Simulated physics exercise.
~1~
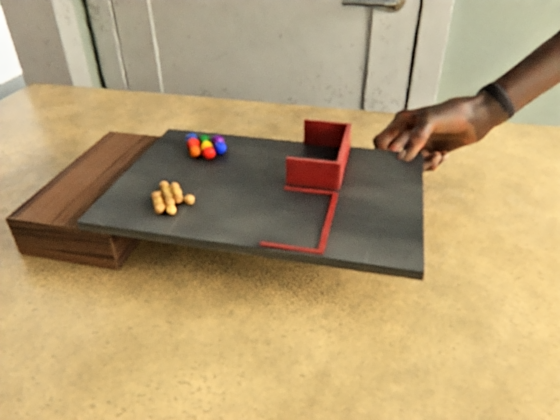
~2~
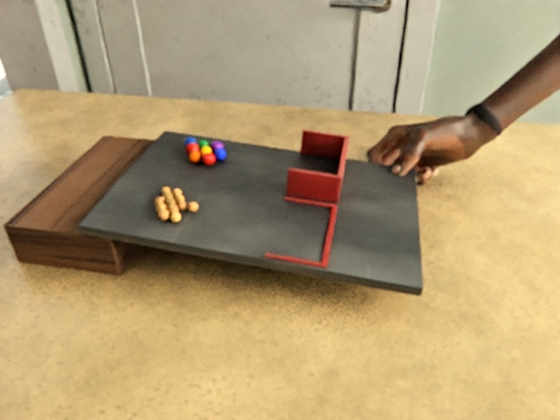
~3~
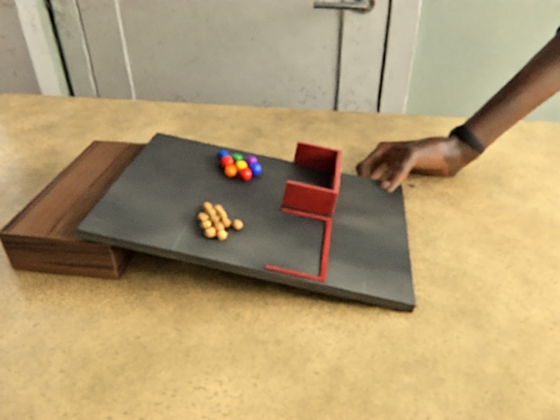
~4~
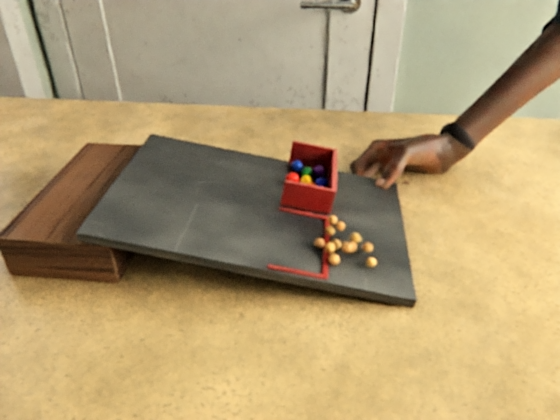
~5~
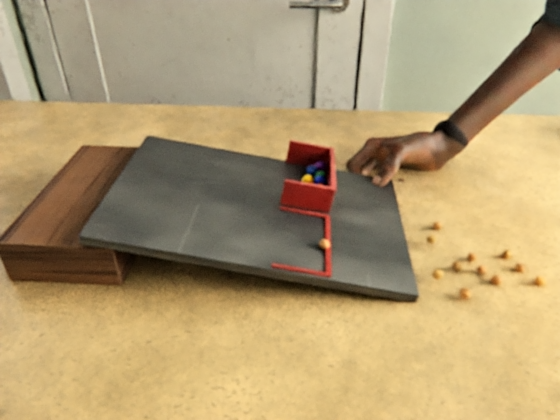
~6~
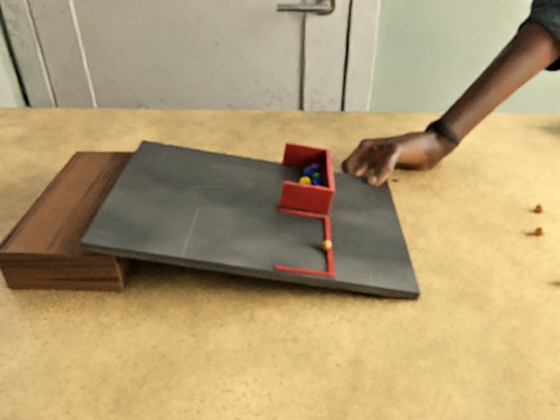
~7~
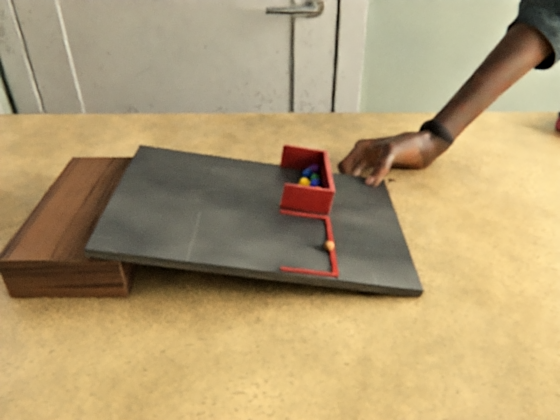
The video shows a hand lowering one end of a dark board into a ramp, sending two groups of small balls rolling right; the multicoloured ones gather inside a tall red barrier, while nearly all the tan ones pass a low red strip and scatter off across the table, leaving one behind.
